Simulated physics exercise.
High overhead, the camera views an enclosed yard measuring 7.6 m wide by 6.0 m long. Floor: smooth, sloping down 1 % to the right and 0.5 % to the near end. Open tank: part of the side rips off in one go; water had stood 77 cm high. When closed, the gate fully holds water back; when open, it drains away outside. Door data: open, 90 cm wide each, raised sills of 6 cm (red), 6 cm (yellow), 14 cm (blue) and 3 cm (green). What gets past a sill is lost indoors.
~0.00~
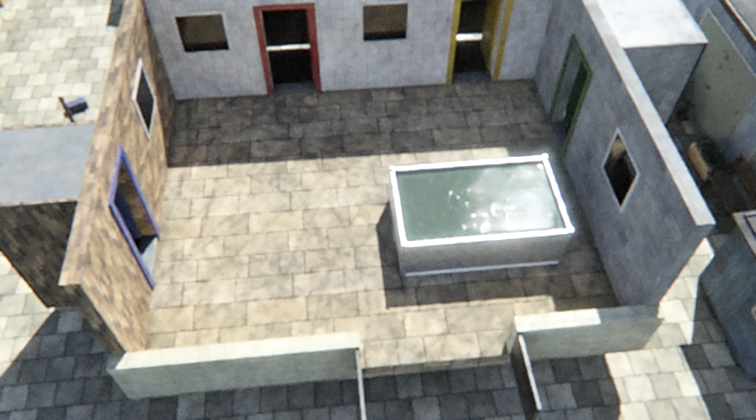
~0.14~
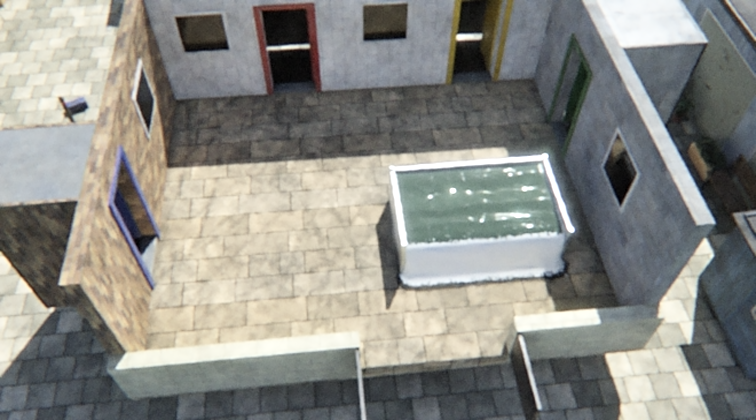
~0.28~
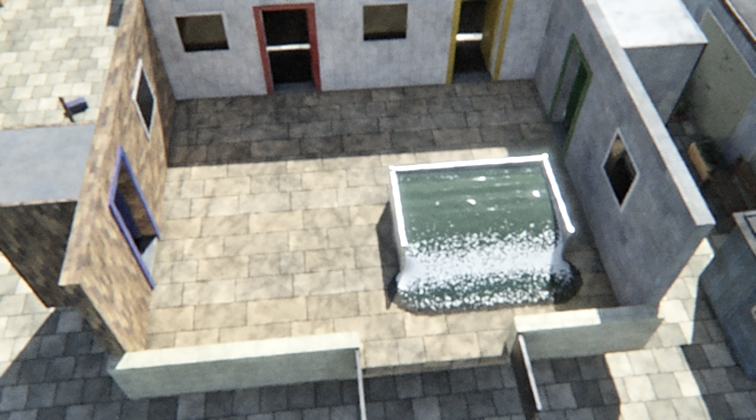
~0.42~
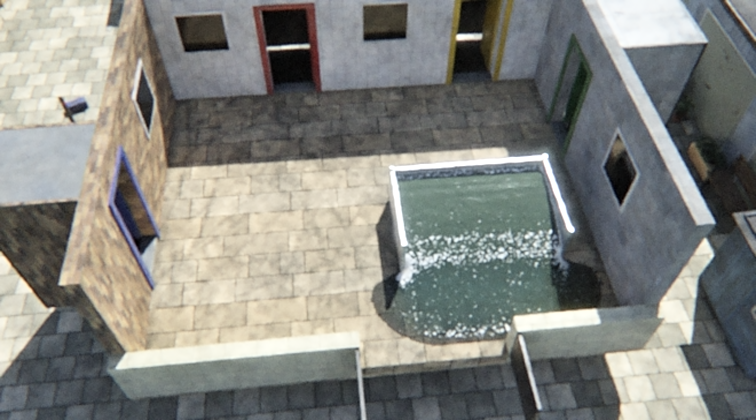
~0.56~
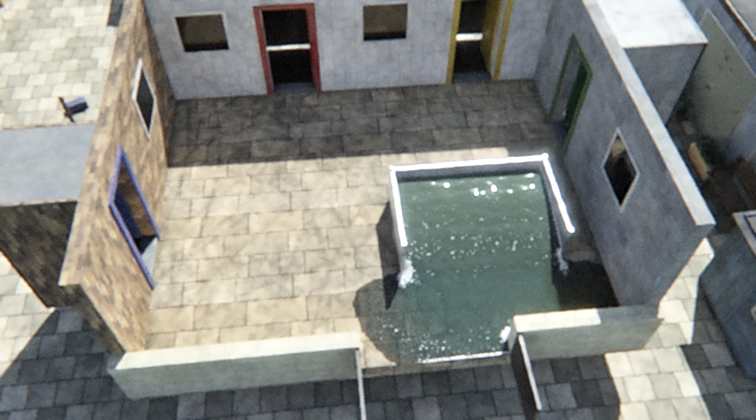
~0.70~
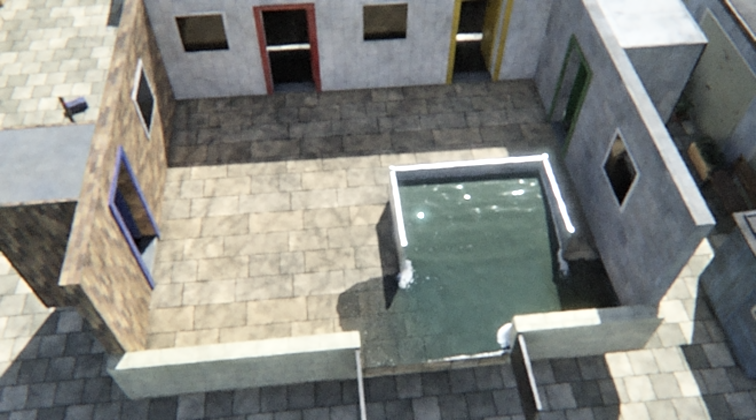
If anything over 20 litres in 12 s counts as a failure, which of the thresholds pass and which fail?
The red door passes. The yellow door fails. The blue door passes. The green door fails.
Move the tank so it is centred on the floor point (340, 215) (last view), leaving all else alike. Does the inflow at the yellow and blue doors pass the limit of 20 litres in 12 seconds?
Measured against the limit, the yellow door stays within it and the blue door stays within it.
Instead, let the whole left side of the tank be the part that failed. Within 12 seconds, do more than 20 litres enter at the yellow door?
Then the yellow door ends up within bounds.
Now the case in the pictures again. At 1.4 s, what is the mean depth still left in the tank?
About 29 cm.
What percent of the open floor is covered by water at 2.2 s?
Around 20 per cent wet.
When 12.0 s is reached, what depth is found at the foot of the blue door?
It comes to near 1.0 cm.
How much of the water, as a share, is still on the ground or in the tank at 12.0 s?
Around 38 per cent of the water.
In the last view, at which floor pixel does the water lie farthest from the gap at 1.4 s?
Somewhere around (263, 362).
After 1.4 s water covers 15 % of the floor and is deepest (62 cm) near (616, 330); red door not reached, yellow door not reached, blue door not reached, green door not reached.
After 2.2 s water covers 20 % of the floor and is deepest (42 cm) near (616, 330); red door not reached, yellow door not reached, blue door not reached, green door not reached.
After 3.5 s water covers 35 % of the floor and is deepest (30 cm) near (525, 82); red door not reached, yellow door 11 cm at the sill, 4 L in, blue door not reached, green door 9 cm at the sill, 13 L in.
After 7.0 s water covers 65 % of the floor and is deepest (8 cm) near (471, 292); red door 2 cm at the sill, 0 L in, yellow door 7 cm at the sill, 36 L in, blue door 3 cm at the sill, 0 L in, green door 4 cm at the sill, 34 L in.
After 12.0 s water covers 85 % of the floor and is deepest (7 cm) near (616, 330); red door 1 cm at the sill, 0 L in, yellow door 2 cm at the sill, 38 L in, blue door 1 cm at the sill, 0 L in, green door 6 cm at the sill, 41 L in.
